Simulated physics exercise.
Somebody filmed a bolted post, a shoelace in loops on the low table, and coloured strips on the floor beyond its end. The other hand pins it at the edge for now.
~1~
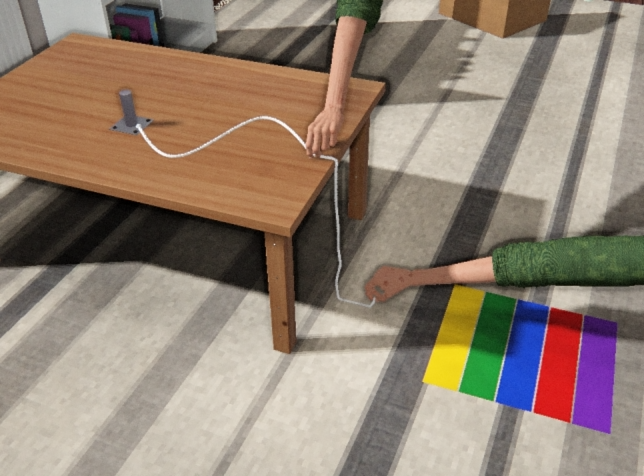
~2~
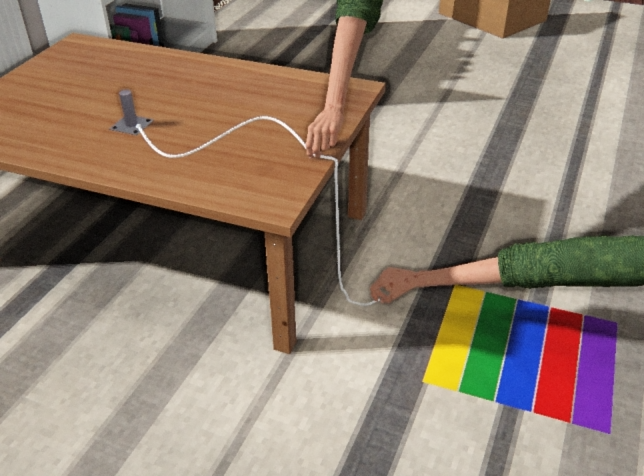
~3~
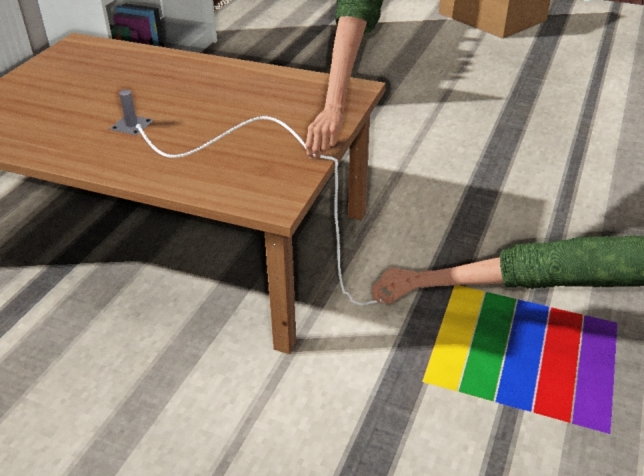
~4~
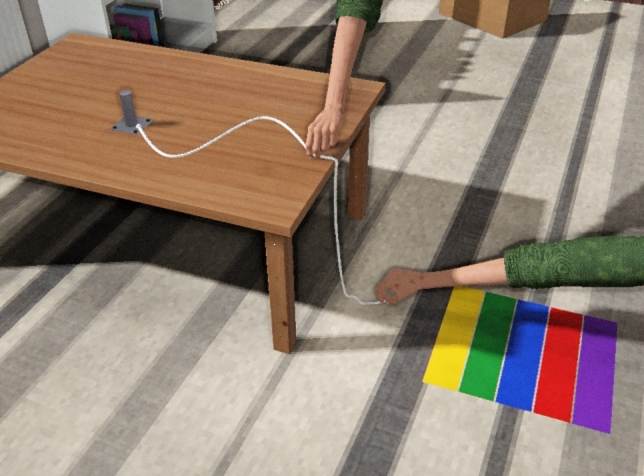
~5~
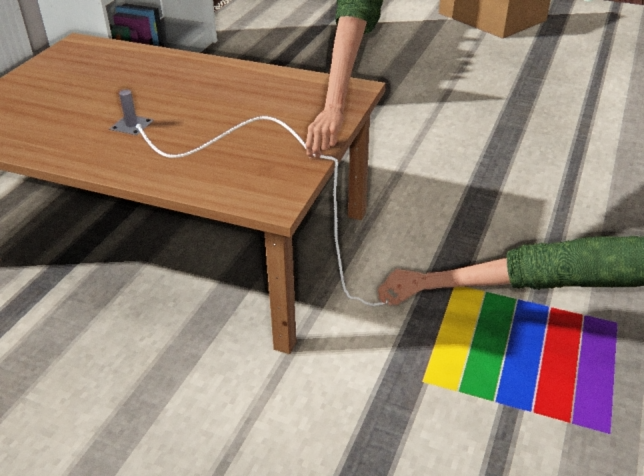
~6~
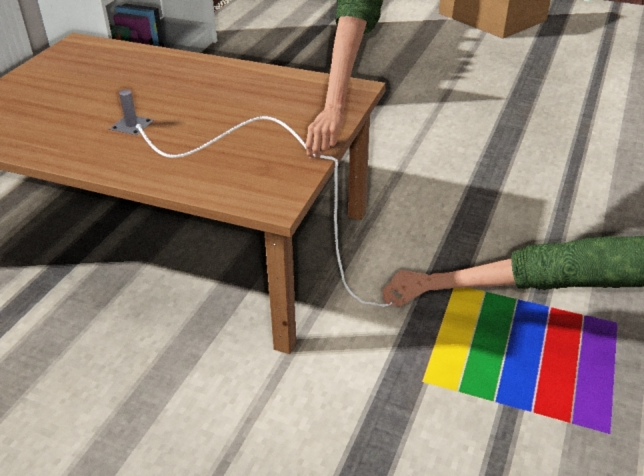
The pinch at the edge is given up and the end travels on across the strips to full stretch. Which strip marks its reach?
Over purple.
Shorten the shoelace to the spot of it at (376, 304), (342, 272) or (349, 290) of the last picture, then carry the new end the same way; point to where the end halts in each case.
In that order: (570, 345), (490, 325) and (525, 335).
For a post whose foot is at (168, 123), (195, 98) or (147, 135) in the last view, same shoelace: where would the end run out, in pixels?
Near (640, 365), (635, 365) and (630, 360).
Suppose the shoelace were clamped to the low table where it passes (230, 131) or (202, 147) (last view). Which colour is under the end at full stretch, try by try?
Try by try: Blue; red.
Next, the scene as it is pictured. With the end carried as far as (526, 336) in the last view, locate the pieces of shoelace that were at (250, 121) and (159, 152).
Near (300, 152) and (191, 134).
A little later, end near (526, 336); over blue.
Next, end near (571, 347); over red.
When it is tight, end near (598, 354); over purple. The end stops over the purple strip.
